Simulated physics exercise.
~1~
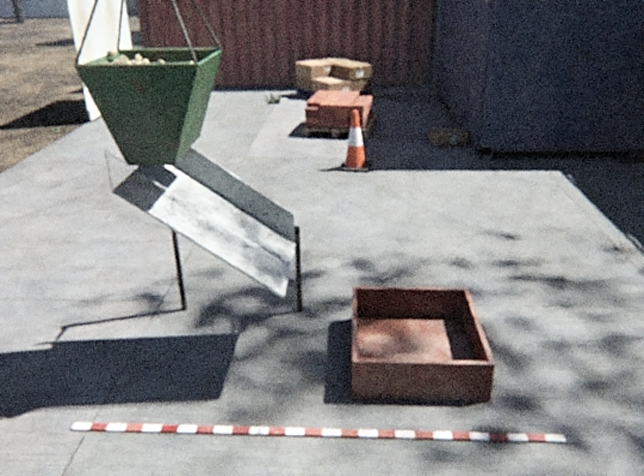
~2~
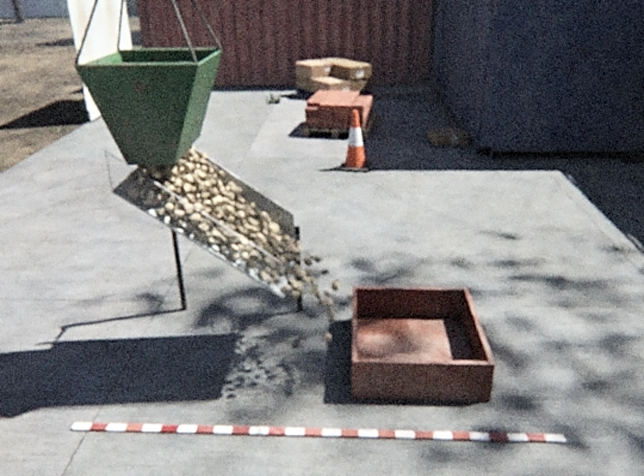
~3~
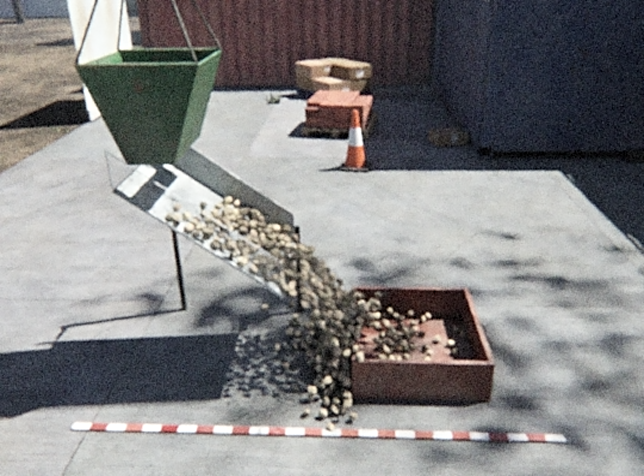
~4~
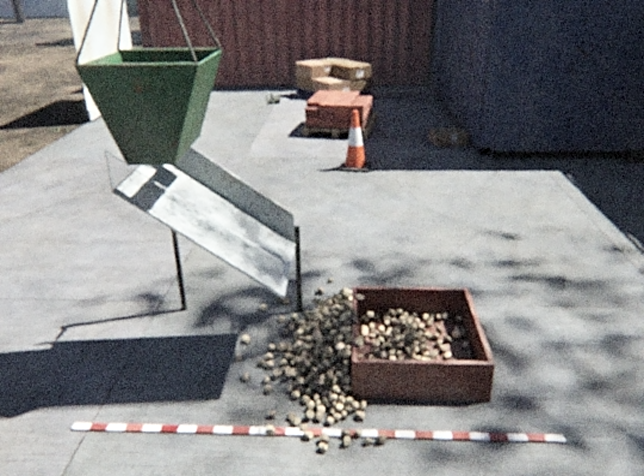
Stones pour from a green hopper down a steel chute, most landing left of the bin.
